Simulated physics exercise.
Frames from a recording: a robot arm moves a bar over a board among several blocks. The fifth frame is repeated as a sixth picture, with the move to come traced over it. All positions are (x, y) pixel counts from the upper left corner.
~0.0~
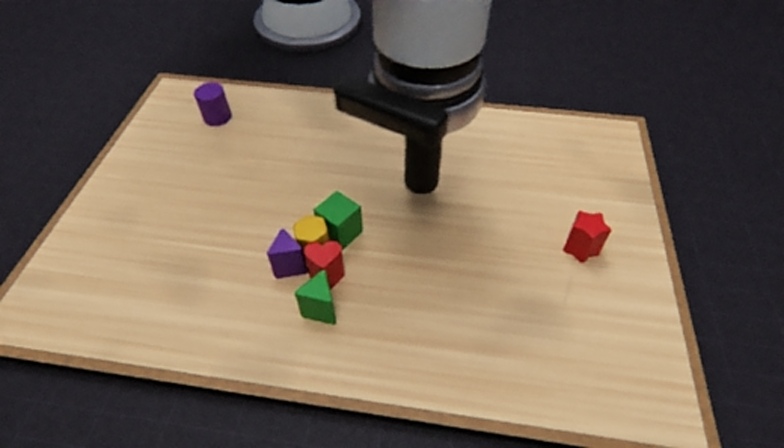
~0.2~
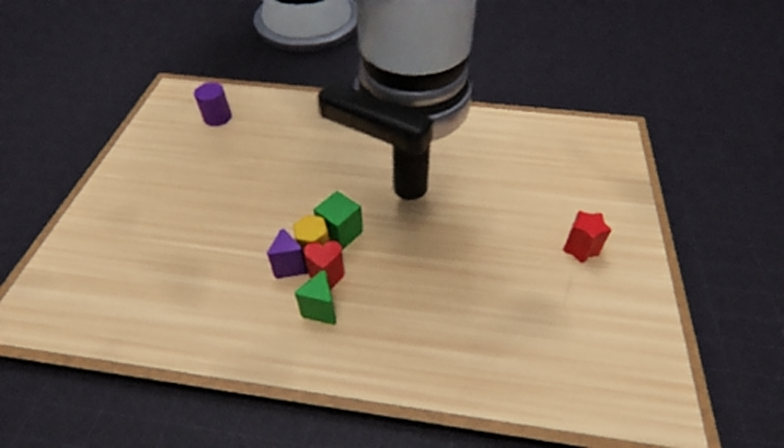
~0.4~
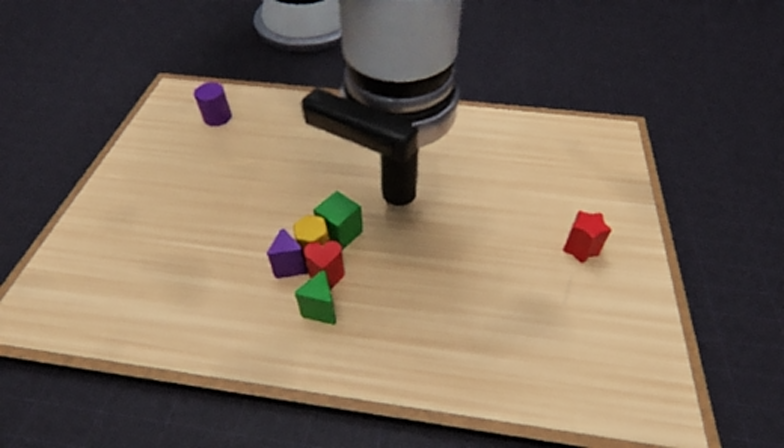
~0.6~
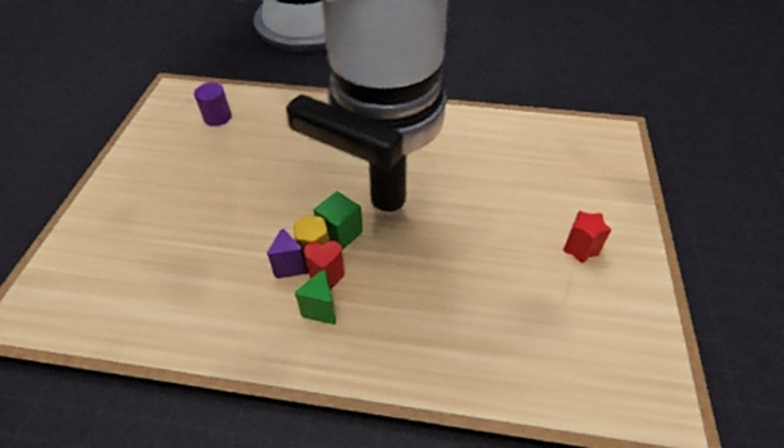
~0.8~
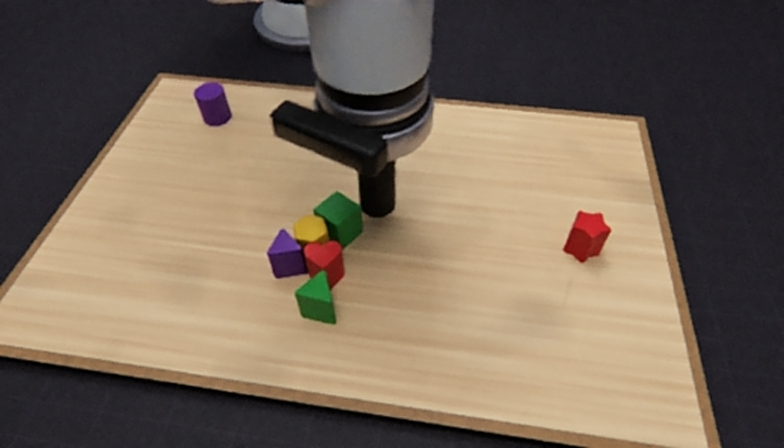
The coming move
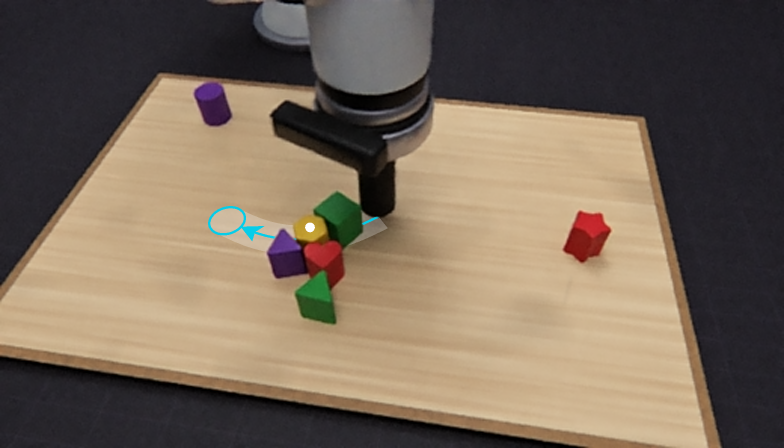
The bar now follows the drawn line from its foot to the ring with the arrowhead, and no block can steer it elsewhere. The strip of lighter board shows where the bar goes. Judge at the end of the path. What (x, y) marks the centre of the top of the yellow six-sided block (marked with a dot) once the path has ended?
The answer is (224, 266).
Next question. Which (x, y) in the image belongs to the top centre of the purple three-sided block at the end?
Just about (215, 291).
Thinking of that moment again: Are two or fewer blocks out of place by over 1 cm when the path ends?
Short answer: No.
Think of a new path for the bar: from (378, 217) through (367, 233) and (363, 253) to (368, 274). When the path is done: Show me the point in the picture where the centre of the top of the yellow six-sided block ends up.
I'd place it at (286, 234), taking the centre of its top.
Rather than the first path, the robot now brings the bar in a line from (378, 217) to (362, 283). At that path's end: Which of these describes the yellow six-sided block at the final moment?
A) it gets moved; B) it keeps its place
I'll go with A - it gets moved.
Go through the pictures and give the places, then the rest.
In the first frame, bar tip (421, 182); block tops, purple three-sided block (283, 243); yellow six-sided block (310, 227); red heart block (323, 252); green square block (337, 207).
In the second frame, bar (410, 188); blocks unchanged.
In the third frame, bar (399, 193); blocks unchanged.
In the fourth frame, bar (388, 199); blocks unchanged.
In the fifth frame, bar (378, 204); purple three-sided block (283, 243); yellow six-sided block (310, 227); red heart block (323, 252); green square block (337, 207).
Path on the board, from (378, 217) over (328, 236) and (273, 237) to (227, 220); the dot is on the yellow six-sided block.
On the path given first. One third of the way, bar (326, 224); purple three-sided block (243, 266); yellow six-sided block (264, 247), turned 25° anticlockwise; green square block (288, 224).
Two thirds of the way, bar (269, 225); purple three-sided block (216, 290), turned 35° anticlockwise; yellow six-sided block (225, 266), turned 60° anticlockwise; green square block (231, 236), turned 25° anticlockwise.
At the end, bar (222, 208); purple three-sided block (215, 291), turned 40° anticlockwise; yellow six-sided block (224, 266), turned 65° anticlockwise; red heart block in place; green square block (220, 237), turned 45° anticlockwise.
